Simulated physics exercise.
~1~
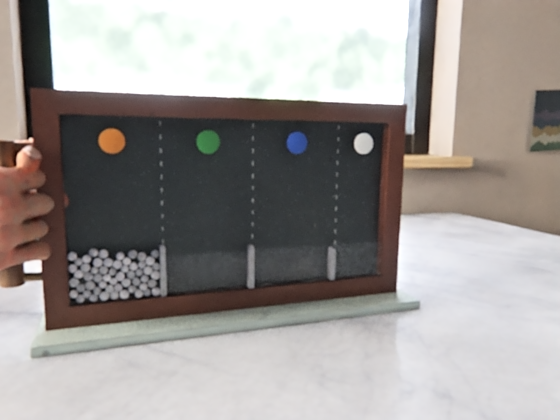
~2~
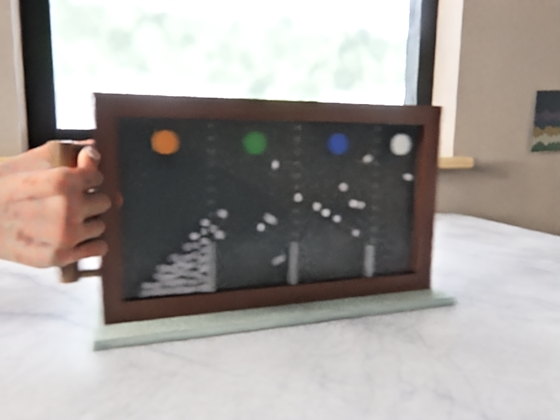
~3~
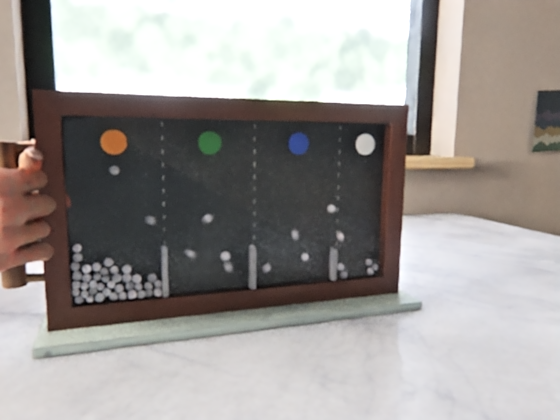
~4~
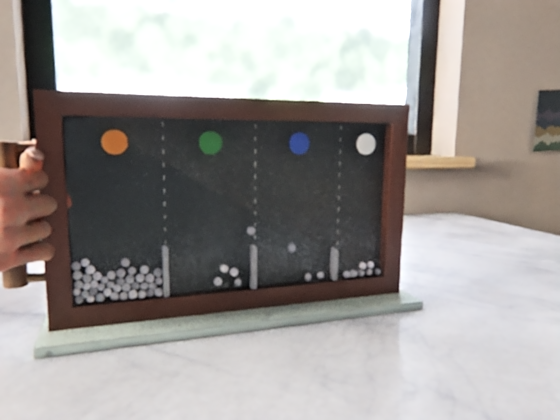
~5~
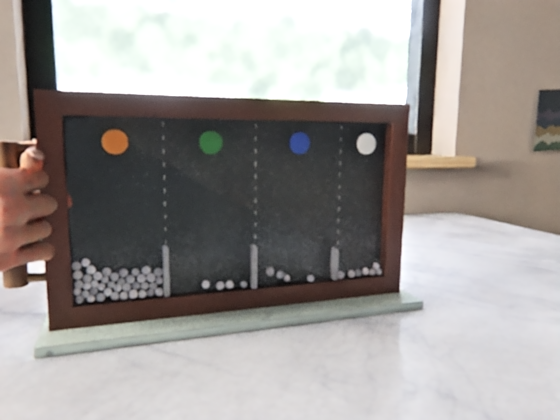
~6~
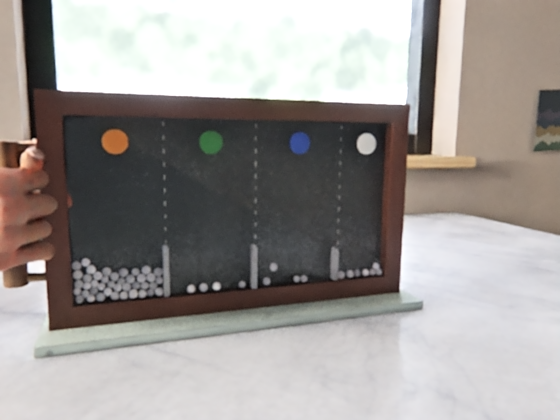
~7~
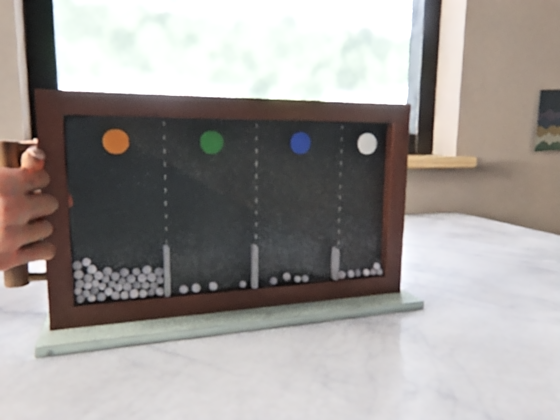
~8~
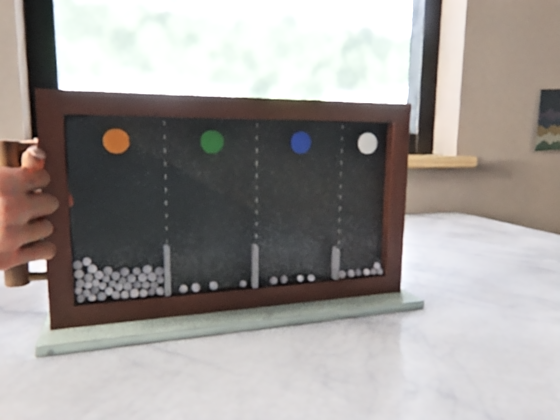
White beads scatter from the orange strip as a hand slides the case right and back.
